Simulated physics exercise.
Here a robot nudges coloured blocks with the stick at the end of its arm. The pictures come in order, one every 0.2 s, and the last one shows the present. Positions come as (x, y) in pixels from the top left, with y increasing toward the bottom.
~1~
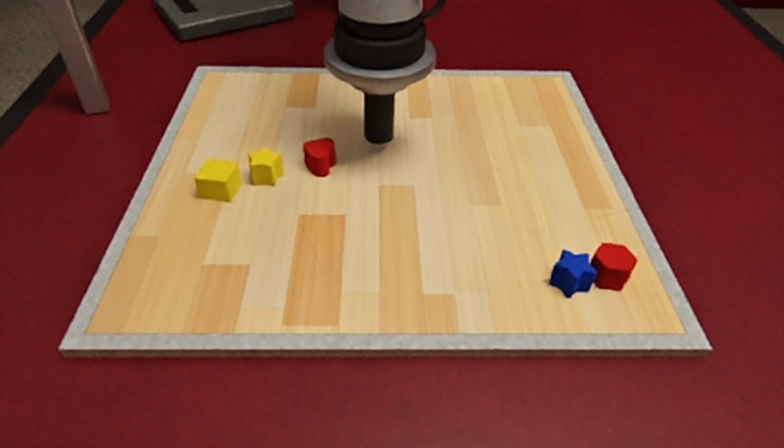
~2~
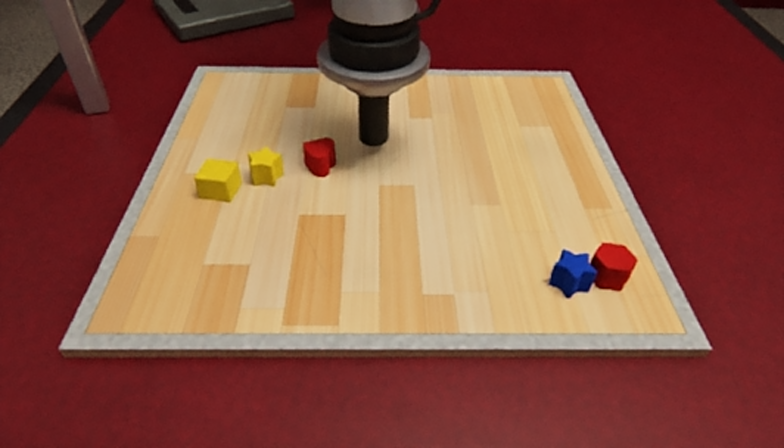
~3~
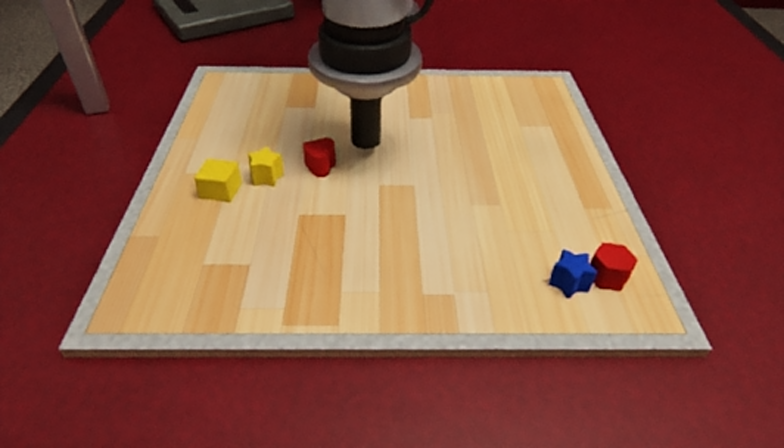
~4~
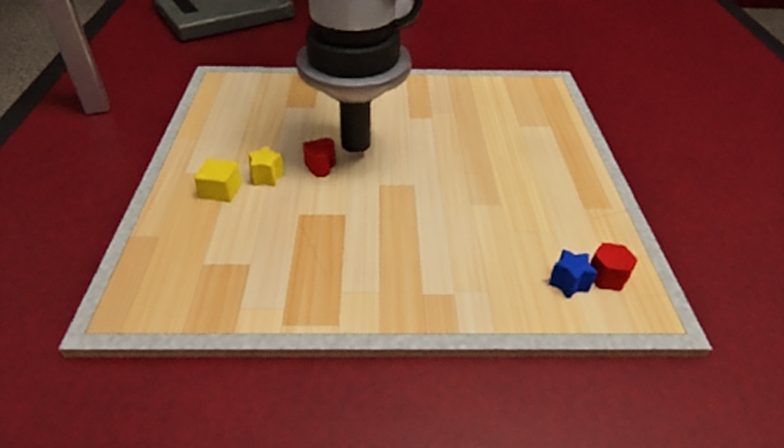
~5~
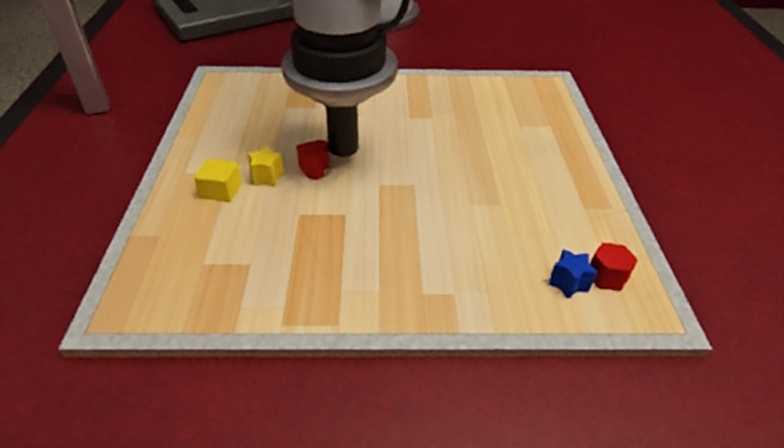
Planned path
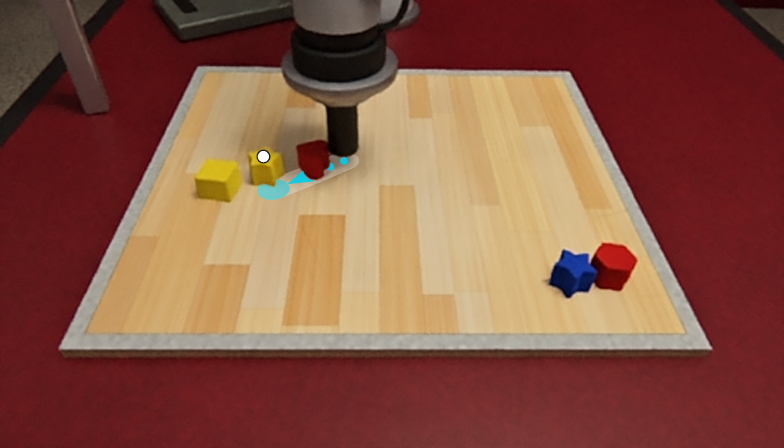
A robot arm with a dark stick at its end hangs over the far part of a pale wooden board on a red table, seen from above the near edge. A yellow square block, a yellow star and a red heart-shaped block sit at the upper left, with a blue star and a red block at the lower right. The arm slides slowly left and slightly nearer, nudging the red heart-shaped block a little left, while the other blocks and camera stay still.
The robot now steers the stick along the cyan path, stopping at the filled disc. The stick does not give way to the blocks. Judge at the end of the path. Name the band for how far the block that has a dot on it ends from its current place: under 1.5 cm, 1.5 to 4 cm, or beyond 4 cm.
Distance: Above 4 cm.
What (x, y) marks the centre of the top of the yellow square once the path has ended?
So, by the moment the path ends, you'll find the top centre of the yellow square at (191, 169).
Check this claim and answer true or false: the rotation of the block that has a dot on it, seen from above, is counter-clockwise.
That claim is false.
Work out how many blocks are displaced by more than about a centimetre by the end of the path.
Number moved: 3+.
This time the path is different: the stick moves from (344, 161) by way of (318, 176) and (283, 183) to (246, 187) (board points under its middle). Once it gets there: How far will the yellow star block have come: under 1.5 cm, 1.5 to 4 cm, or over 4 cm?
Past 4 cm.
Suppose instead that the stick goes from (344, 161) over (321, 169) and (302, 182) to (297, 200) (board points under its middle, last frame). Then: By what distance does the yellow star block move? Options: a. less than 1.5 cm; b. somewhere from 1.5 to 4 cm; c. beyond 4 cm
b
The drawn path runs from (344, 161) to (273, 189); the dot is on the yellow star block.
On the path given first. Halfway along, stick (309, 162); yellow square (208, 171); yellow star block (242, 160); red heart-shaped block (274, 160), turned 15° clockwise.
At the end, stick (271, 177); yellow square (191, 169), turned 50° anticlockwise; yellow star block (219, 153), turned 25° clockwise; red heart-shaped block (238, 163), turned 80° clockwise.
